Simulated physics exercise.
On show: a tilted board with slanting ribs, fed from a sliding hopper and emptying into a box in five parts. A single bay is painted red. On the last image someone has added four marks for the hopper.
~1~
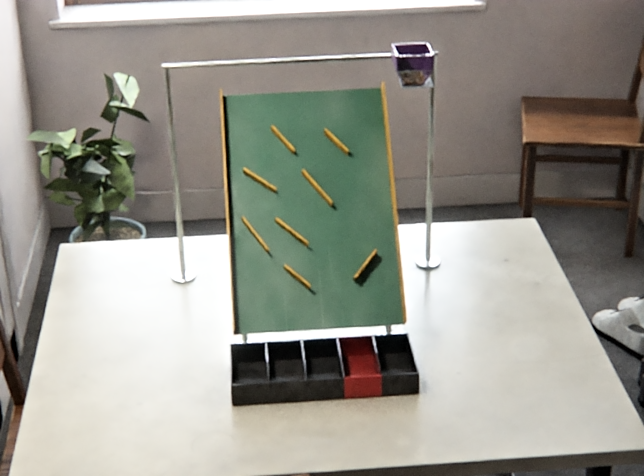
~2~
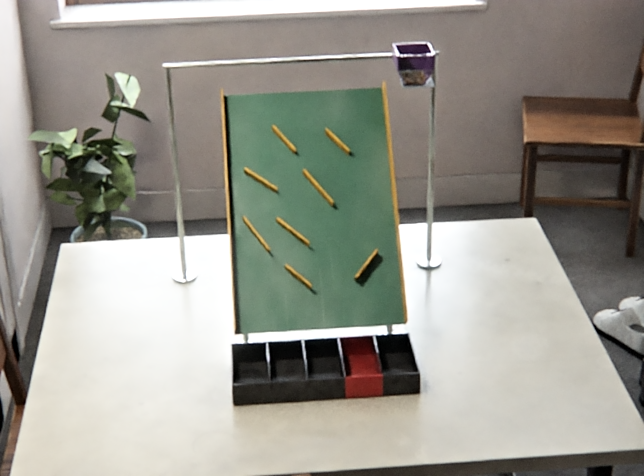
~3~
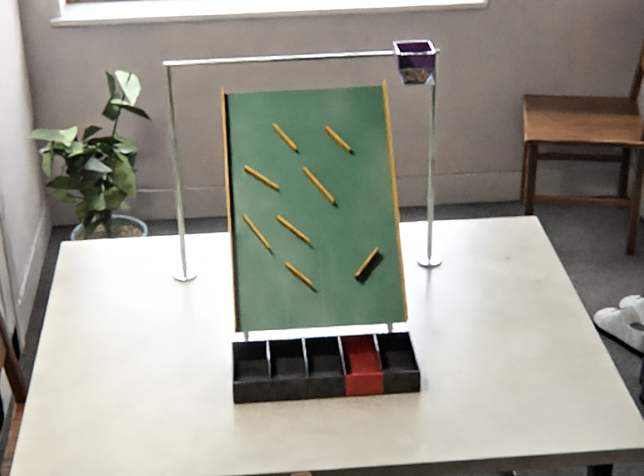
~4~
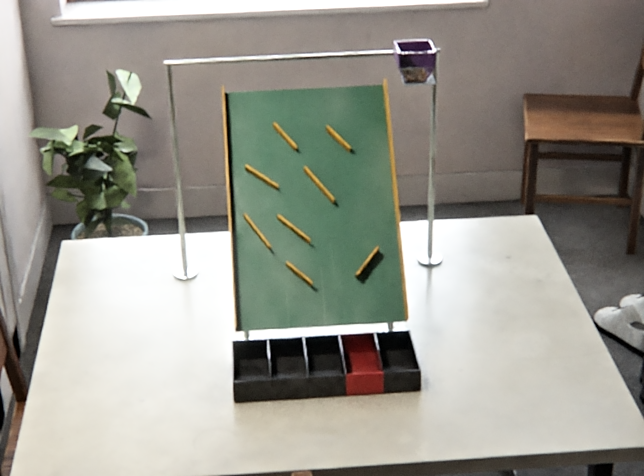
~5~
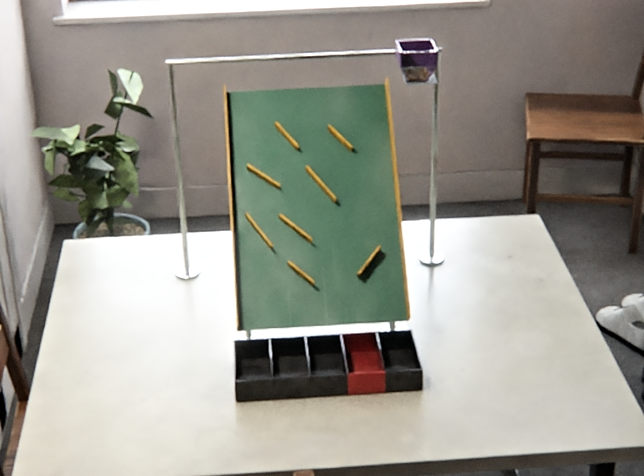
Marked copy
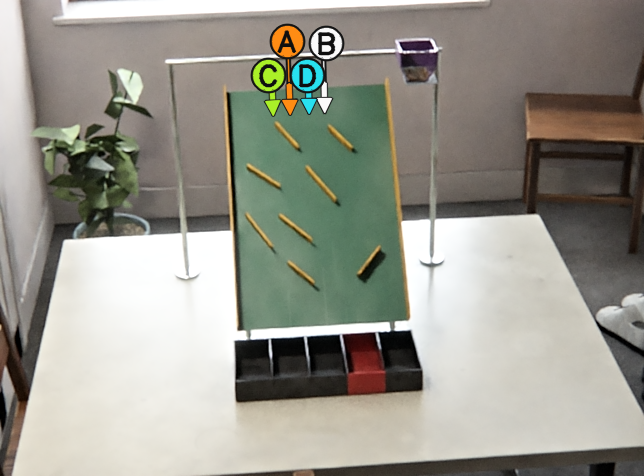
On a pale table in a room with a plant and a chair, a green board with slanting ribs stood above a black box with one red section, while a small purple container stayed still.
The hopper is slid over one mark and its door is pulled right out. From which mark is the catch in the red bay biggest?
Go for C.
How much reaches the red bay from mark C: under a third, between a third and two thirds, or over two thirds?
It is between a third and two thirds.
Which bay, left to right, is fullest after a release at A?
It is the third one.
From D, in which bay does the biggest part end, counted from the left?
It is the third one.
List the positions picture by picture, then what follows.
In the first picture, hopper at (412, 79), cereal balls, door shut.
In the second picture, ribs (273, 125) to (295, 150), (326, 129) to (349, 151), (245, 168) to (277, 189).
In the third picture, ribs (304, 167) to (334, 200), (244, 215) to (270, 247), (277, 216) to (309, 241).
In the fourth picture, ribs (287, 262) to (312, 283), (356, 275) to (378, 247).
In the fifth picture, red bay at (367, 382), number 4 of 5 from the left.
On the marked copy, mark A meets the board at (289, 109); mark B meets the board at (324, 107); mark C meets the board at (273, 110); mark D meets the board at (309, 108).
For mark A, a small part in the red bay, nearly all in other bays.
For mark B, a small part in the red bay, nearly all in other bays, a stray few outside the box.
For mark C, about two thirds in the red bay, about a third in other bays.
For mark D, a small part in the red bay, most in other bays.
